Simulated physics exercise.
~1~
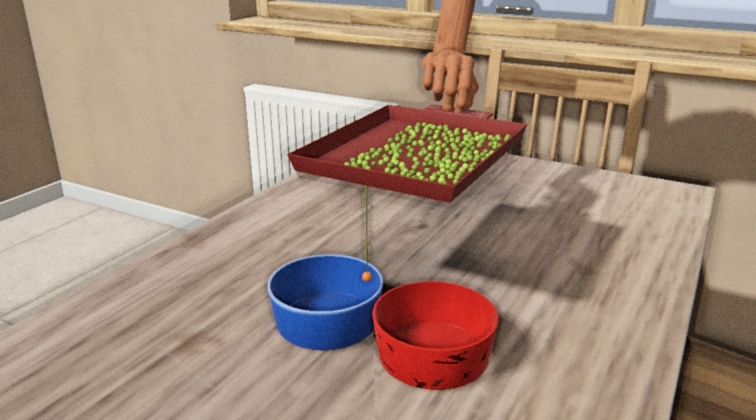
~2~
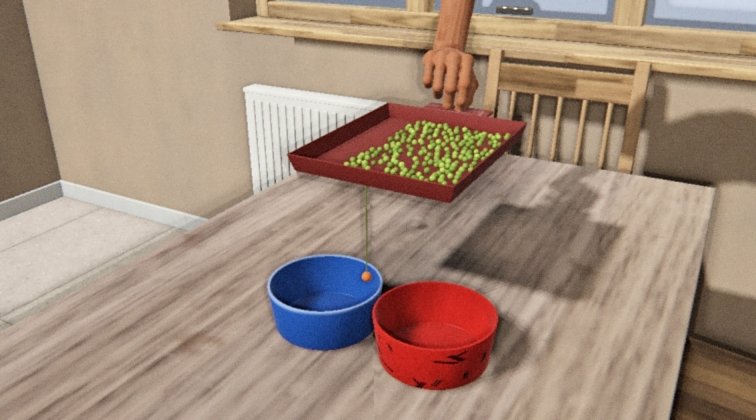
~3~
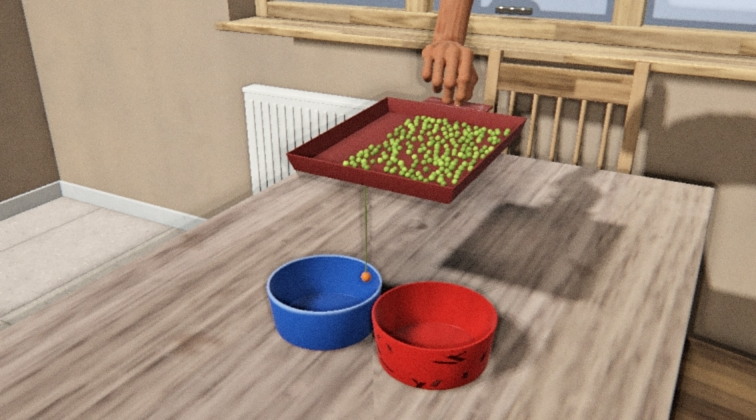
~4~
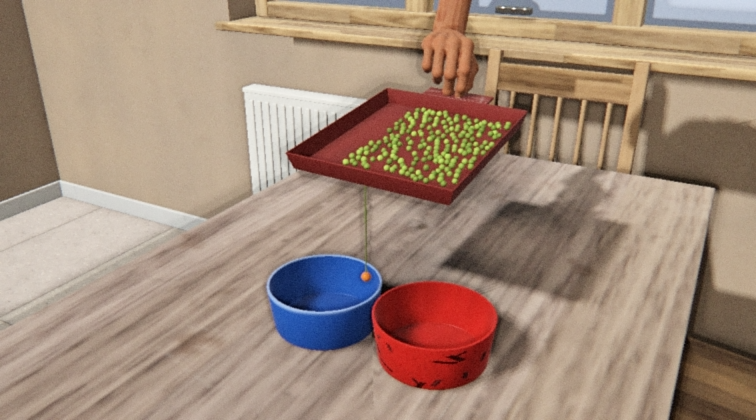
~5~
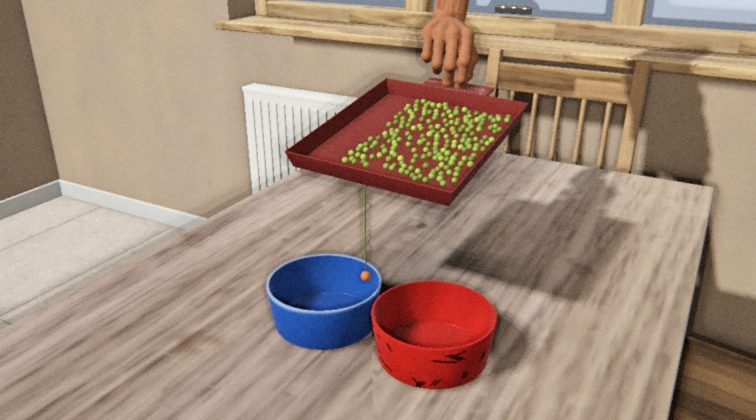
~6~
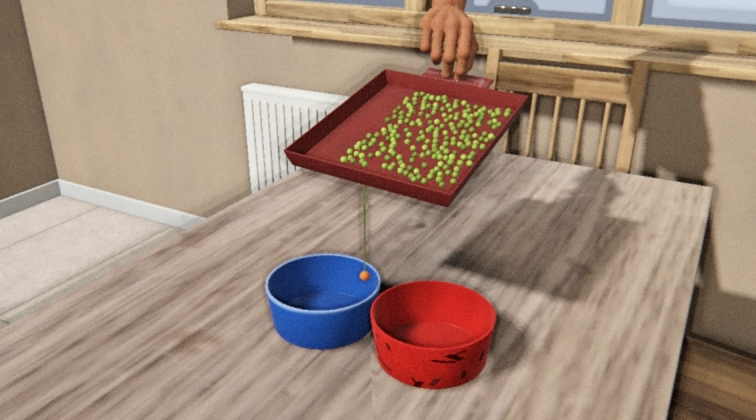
A hand gradually tilts a red tray of green peas above blue and red bowls.
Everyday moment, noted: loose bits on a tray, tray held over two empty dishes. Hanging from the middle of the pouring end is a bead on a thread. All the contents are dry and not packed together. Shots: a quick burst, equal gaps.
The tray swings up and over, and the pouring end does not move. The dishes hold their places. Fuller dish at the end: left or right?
The fuller one at the end is the dish on the right, no doubt.
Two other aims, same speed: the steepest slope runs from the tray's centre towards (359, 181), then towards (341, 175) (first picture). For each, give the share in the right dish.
The share is 10 per cent in the first and 0 per cent in the second.
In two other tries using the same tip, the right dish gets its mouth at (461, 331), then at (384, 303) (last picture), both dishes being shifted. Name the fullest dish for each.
The first time it's the right-side dish, the second time it's the right-side dish.
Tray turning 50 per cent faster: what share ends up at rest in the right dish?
That comes out at roughly 100 per cent.
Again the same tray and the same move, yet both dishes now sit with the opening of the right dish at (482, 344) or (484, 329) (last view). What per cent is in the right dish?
60 %, 70 %.
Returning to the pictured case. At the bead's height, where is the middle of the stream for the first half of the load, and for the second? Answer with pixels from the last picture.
The opening part goes through (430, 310); what follows goes through (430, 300).
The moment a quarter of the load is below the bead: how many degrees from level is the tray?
Near 85 degrees.
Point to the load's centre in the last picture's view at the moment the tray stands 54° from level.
Somewhere near pixel (420, 181).
Soon after the last picture, tray tipped steeply; nearly all on the tray; a stray few in the right dish.
A little later, tray tipped right over; about a quarter on the tray; about half in the right dish; about a quarter in the air.
Later still, tray tipped past a quarter turn; all in the right dish.
At rest, tray tipped past a quarter turn; all in the right dish; none in the left dish.
